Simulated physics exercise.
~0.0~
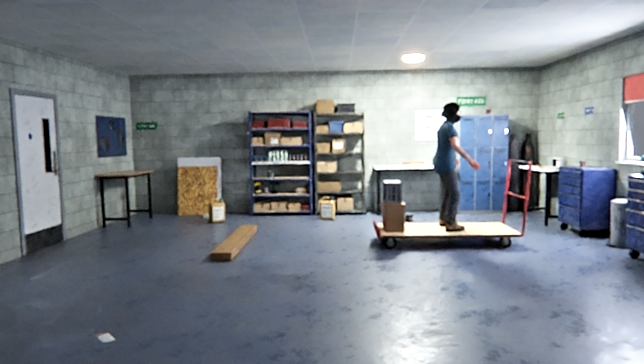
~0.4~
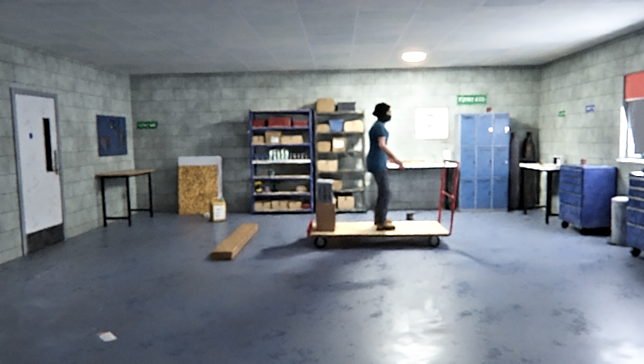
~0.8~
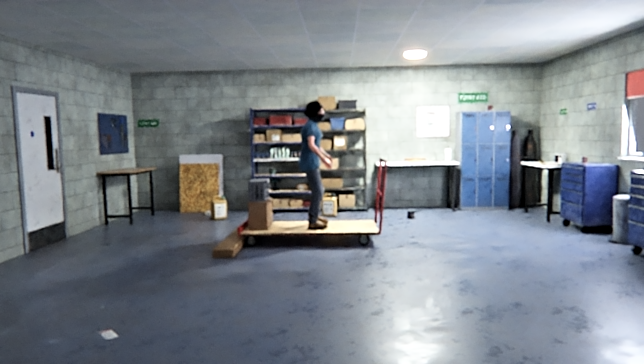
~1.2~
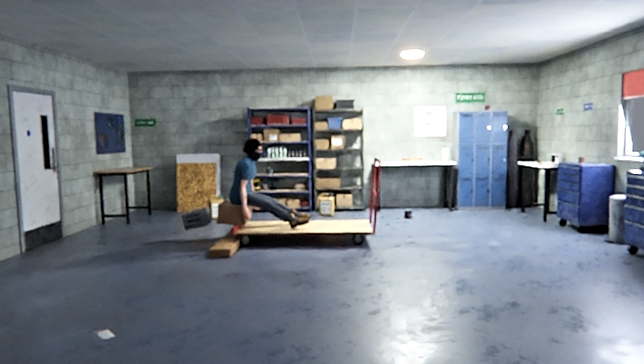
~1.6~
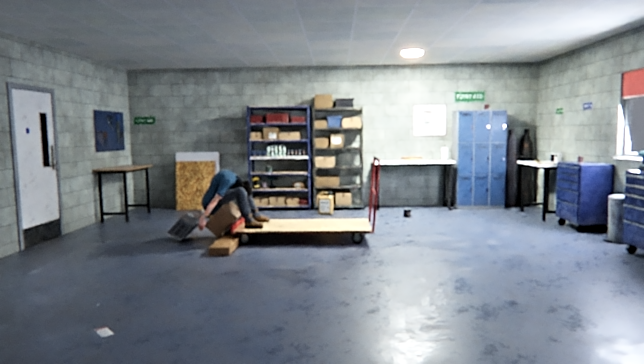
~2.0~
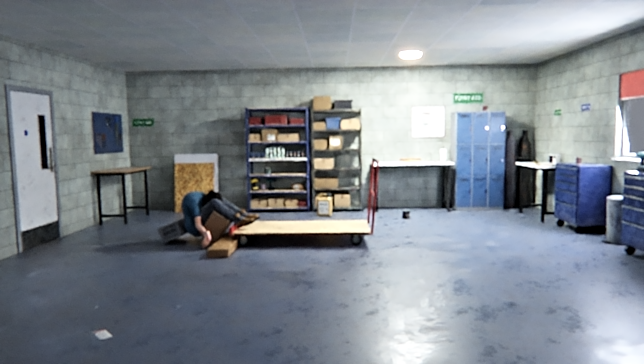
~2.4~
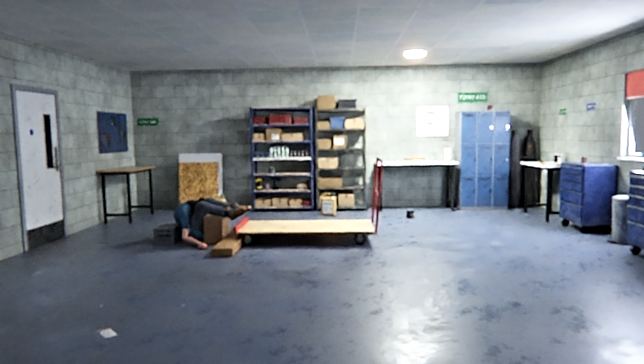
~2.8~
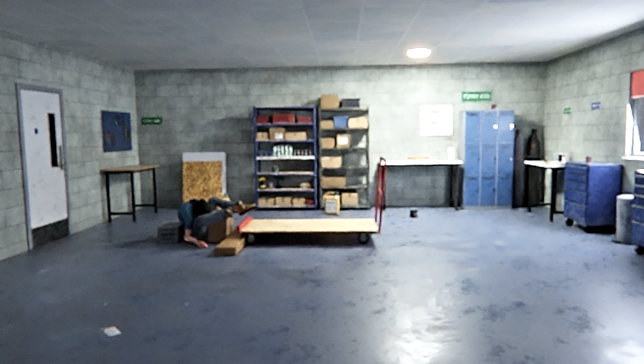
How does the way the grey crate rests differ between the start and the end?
At the start the grey crate is upright on the trolley, and at the end it is lying on its side on the floor.
